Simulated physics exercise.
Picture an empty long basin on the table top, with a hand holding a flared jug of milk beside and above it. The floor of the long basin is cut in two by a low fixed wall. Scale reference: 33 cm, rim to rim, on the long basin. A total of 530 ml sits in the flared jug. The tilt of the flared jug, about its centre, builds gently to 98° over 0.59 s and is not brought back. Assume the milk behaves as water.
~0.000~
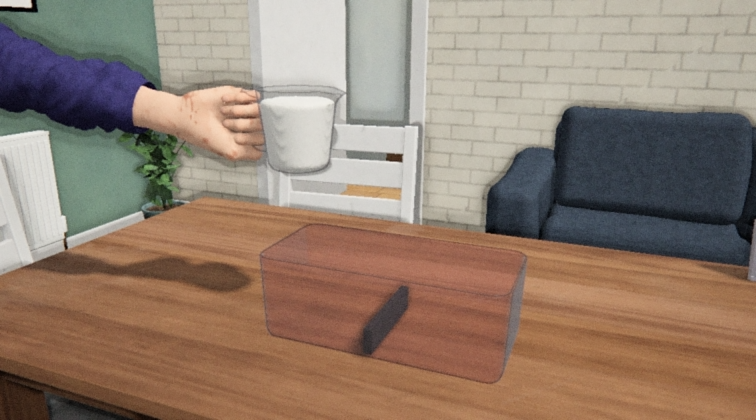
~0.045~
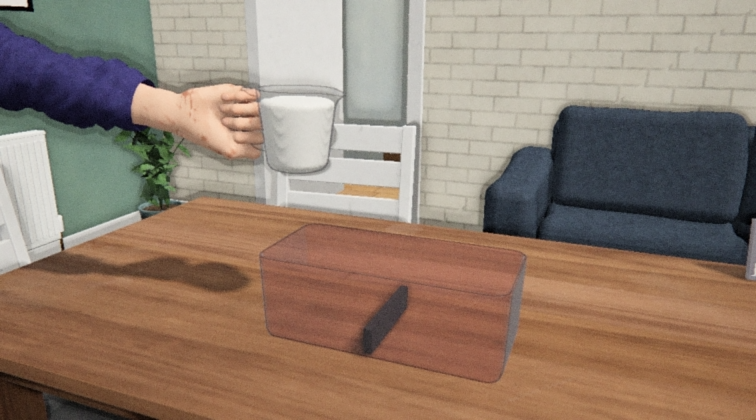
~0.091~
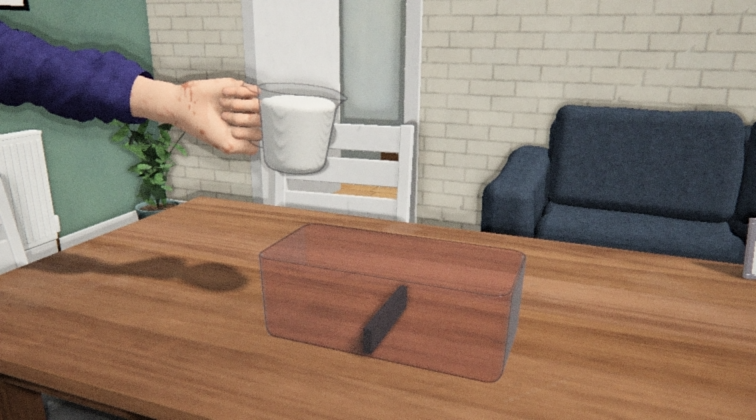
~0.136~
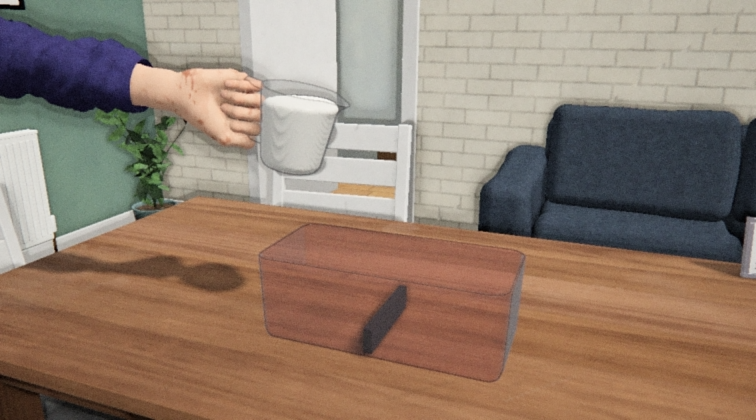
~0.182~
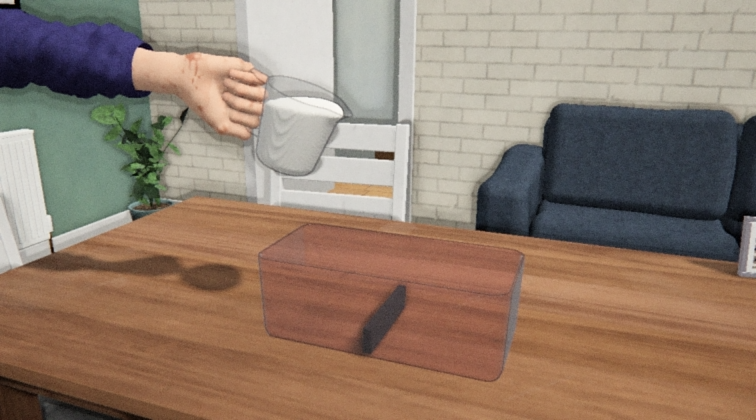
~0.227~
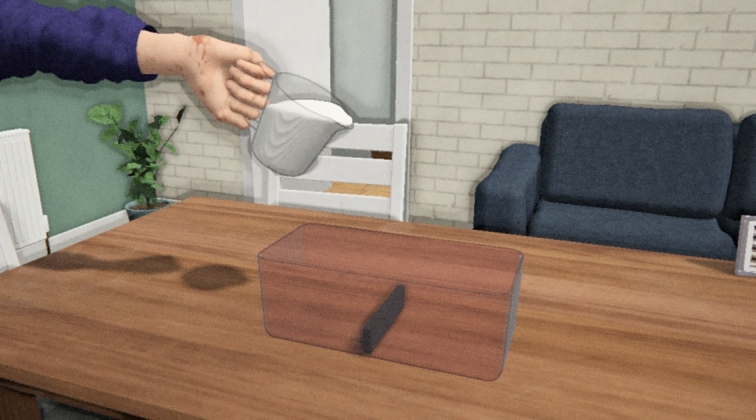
A hand slowly tilts a jug of milk rightward above a long basin on a table.
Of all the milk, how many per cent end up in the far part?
Roughly 58 per cent.
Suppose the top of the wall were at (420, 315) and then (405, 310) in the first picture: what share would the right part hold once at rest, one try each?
In order, 10 and 15 per cent.
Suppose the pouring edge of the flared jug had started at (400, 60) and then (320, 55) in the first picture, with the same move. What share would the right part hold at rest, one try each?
85 in a hundred, followed by 20 in a hundred.
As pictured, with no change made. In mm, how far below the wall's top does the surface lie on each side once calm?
Left about 26 mm, right about 24 mm.
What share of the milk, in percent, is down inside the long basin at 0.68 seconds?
Some 70 percent.
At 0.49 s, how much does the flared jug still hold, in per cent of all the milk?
50 %.
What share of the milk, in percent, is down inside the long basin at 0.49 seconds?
I'd put it near 16 percent.
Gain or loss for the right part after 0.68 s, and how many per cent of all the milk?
Net change: A rise of about 14 %.
By 0.49 s the tilt is 91° and 51 per cent is still to pour, 1 is left of the wall and 15 right of it.
By 0.68 s the tilt is 98° and 12 per cent is still to pour, 25 is left of the wall and 44 right of it.
By 0.87 s the tilt is 98° and 2 per cent is still to pour, 35 is left of the wall and 58 right of it.
By 1.09 s the tilt is 98° and 0 per cent is still to pour, 40 is left of the wall and 58 right of it.
At rest 40 per cent lies left of the wall, 58 right of it and 2 outside.
